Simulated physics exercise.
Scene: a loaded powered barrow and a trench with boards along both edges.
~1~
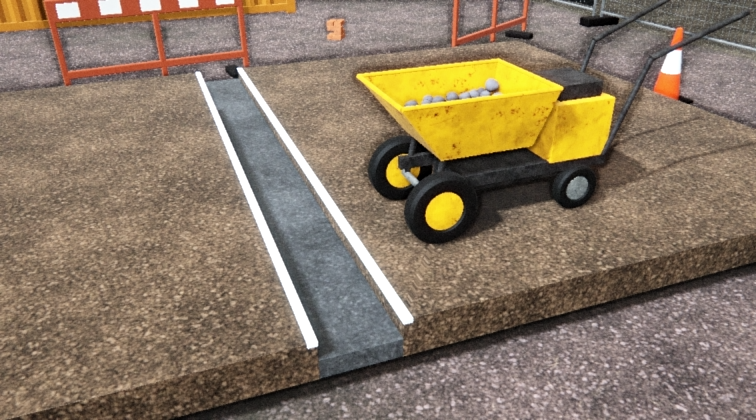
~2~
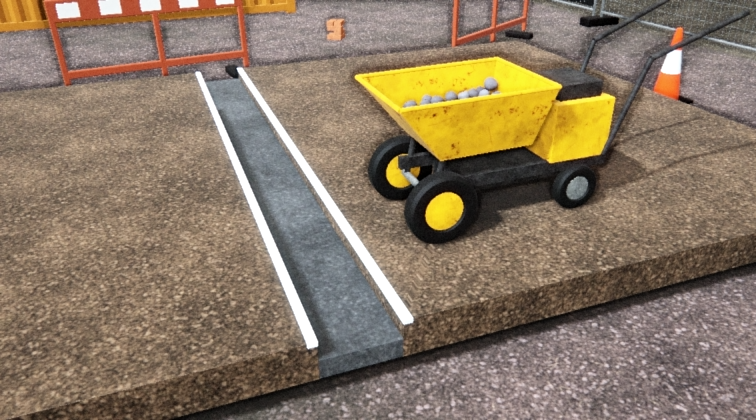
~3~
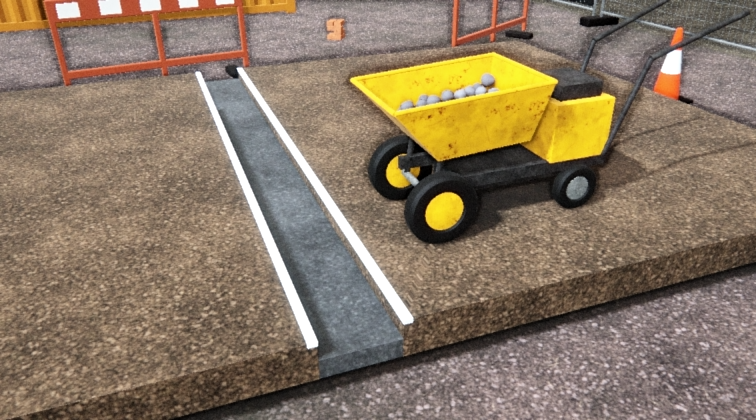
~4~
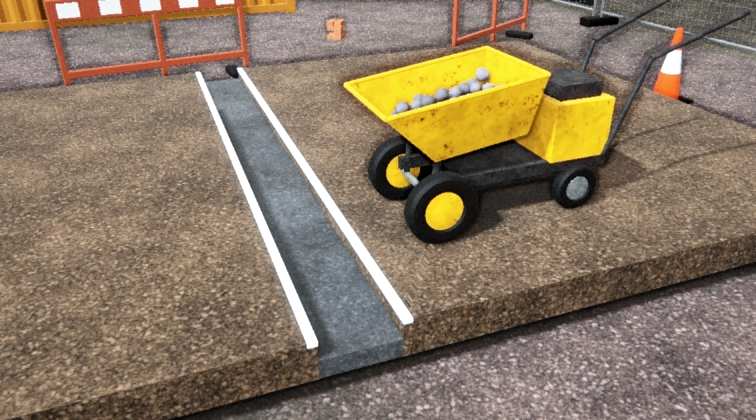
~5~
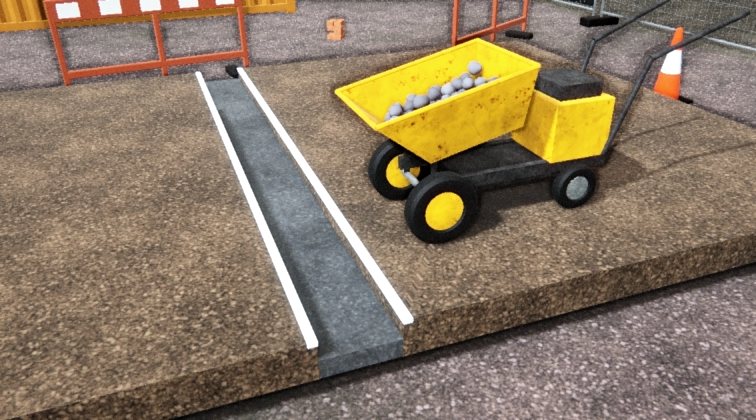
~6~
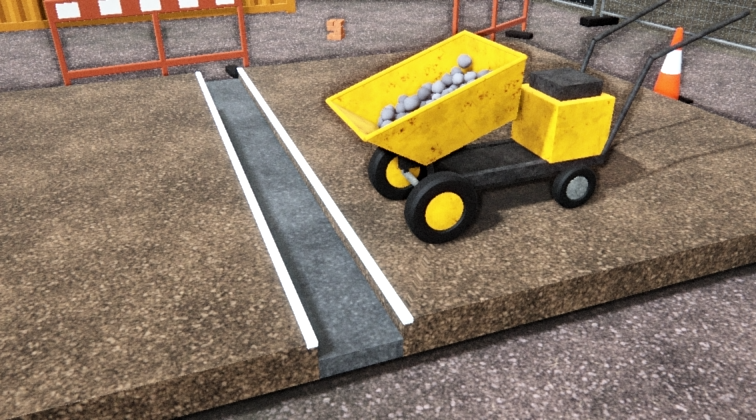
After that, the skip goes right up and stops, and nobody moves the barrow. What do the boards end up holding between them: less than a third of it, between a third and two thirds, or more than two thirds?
They hold between a third and two thirds of it.
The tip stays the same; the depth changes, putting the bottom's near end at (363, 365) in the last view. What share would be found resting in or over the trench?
That would give roughly 80 percent.
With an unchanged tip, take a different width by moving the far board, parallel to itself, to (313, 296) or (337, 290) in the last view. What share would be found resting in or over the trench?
The first try gives 30 percent, then the second gives 0 percent.
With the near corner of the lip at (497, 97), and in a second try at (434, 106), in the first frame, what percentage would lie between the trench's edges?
First spot: Roughly 20 percent; second spot: Roughly 80 percent.
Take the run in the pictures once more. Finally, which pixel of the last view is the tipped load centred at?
(288, 244).
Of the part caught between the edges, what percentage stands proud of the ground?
30 in a hundred.
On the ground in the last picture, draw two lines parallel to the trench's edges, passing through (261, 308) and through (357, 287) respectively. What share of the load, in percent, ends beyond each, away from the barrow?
The first comes to 0 %, the second to 70 %.
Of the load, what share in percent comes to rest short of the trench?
About 0 %.
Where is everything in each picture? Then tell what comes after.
Lip of the skip at (402, 110), level; top of the load at (475, 107), round cobbles; first edge of the trench at (382, 280); far edge at (294, 300), the trench over half as wide as the skip, and shallow for its width, in the first frame.
Lip of the skip at (400, 111), level; top of the load at (474, 106), in the second frame.
Lip of the skip at (395, 114), tipped barely; top of the load at (482, 107), in the third frame.
Lip of the skip at (387, 120), tipped a little; top of the load at (477, 104), in the fourth frame.
Lip of the skip at (377, 128), tipped a little; top of the load at (474, 95), in the fifth frame.
Lip of the skip at (366, 139), tipped clearly; top of the load at (471, 78); first edge of the trench at (382, 280); far edge at (294, 300), in the sixth frame.
Soon, skip tipped steeply; all in the skip.
A while on, skip tipped right over; most in the skip; about a quarter in or heaped over the trench; a stray few beyond it; a stray few falling.
Towards the end, skip tipped right over; about a third in the skip; about half in or heaped over the trench; a small part beyond it.
Finally, skip tipped right over; about a third in the skip; about half in or heaped over the trench; about a quarter beyond it.
